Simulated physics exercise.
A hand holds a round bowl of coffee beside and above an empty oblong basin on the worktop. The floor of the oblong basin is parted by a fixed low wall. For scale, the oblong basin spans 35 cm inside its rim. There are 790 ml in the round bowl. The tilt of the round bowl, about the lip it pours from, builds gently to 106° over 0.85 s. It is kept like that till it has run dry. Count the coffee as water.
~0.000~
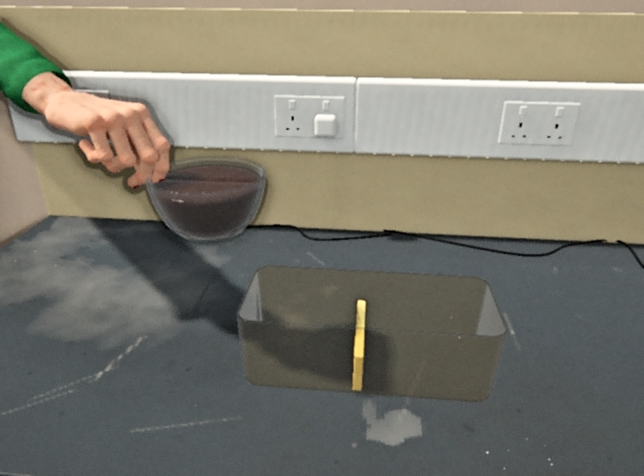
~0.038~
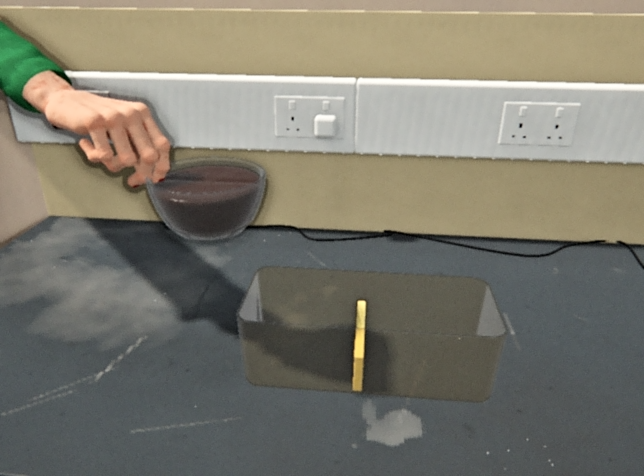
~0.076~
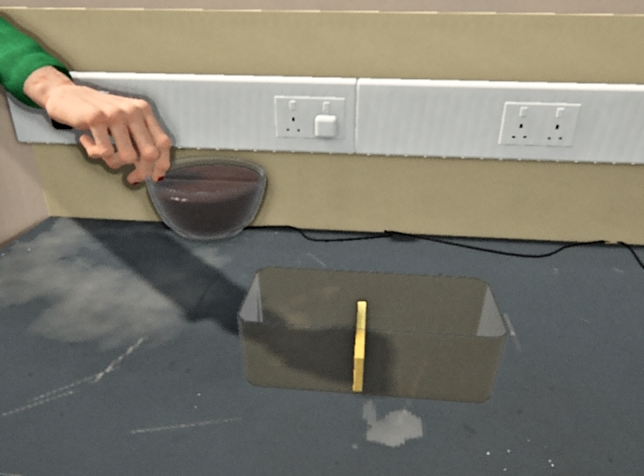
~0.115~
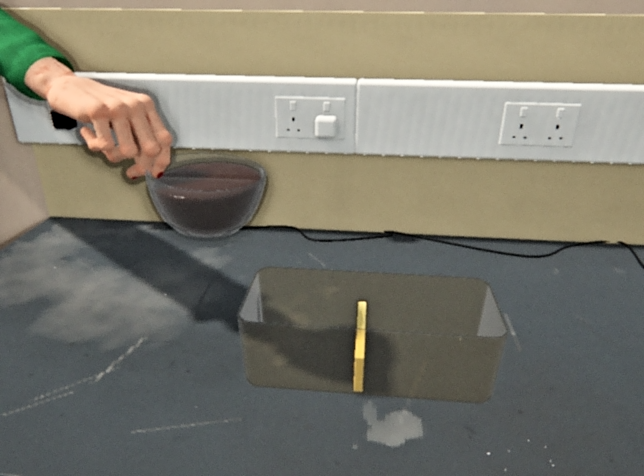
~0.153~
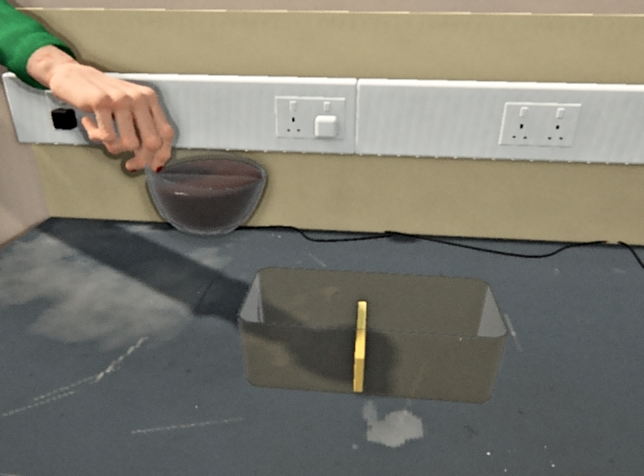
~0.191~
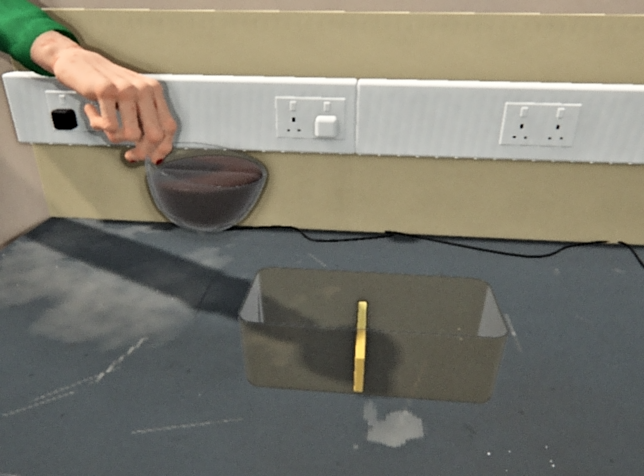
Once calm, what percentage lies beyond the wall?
About 51 per cent.
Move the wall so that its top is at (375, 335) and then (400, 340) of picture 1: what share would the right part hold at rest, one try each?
In turn about 20 and 10 per cent.
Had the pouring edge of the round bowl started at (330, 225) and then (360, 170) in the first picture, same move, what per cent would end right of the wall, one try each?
In turn about 95 and 95 per cent.
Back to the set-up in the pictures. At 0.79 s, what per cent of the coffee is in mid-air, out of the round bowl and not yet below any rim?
Some 26 per cent.
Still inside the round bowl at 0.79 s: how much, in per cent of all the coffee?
Near 2 in a hundred.
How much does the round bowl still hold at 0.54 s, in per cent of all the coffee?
Near 50 in a hundred.
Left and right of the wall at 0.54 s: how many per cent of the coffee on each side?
Near 5 on the left, 0 on the right.
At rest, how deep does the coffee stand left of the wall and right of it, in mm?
Some 16 mm on the left and 16 mm on the right.
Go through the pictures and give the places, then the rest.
It leans 0°; its right rim is at (263, 177); the coffee meets the walls at (157, 179) and (262, 183); the oblong basin's rim runs from (248, 291) to (497, 306); the wall's top is at (360, 327), in the first frame.
It leans 1°; its right rim is at (264, 178); the coffee meets the walls at (157, 179) and (262, 183), in the second frame.
It leans 2°; its right rim is at (264, 178); the coffee meets the walls at (158, 179) and (263, 182), in the third frame.
It leans 5°; its right rim is at (264, 179); the coffee meets the walls at (157, 176) and (263, 180), in the fourth frame.
It leans 8°; its right rim is at (264, 179); the coffee meets the walls at (157, 173) and (263, 177), in the fifth frame.
It leans 13°; its right rim is at (264, 179); the coffee meets the walls at (157, 168) and (263, 174), in the sixth frame.
Then, 0.54 s in, the tilt is 75° and 50 per cent is still to pour, 5 is left of the wall and 0 right of it.
Then, 0.79 s in, the tilt is 105° and 2 per cent is still to pour, 29 is left of the wall and 43 right of it.
Then, 1.06 s in, the tilt is 106° and 0 per cent is still to pour, 46 is left of the wall and 50 right of it.
Then, 1.35 s in, the tilt is 106° and 0 per cent is still to pour, 46 is left of the wall and 51 right of it.
Finally, 46 per cent lies left of the wall, 51 right of it and 3 outside.
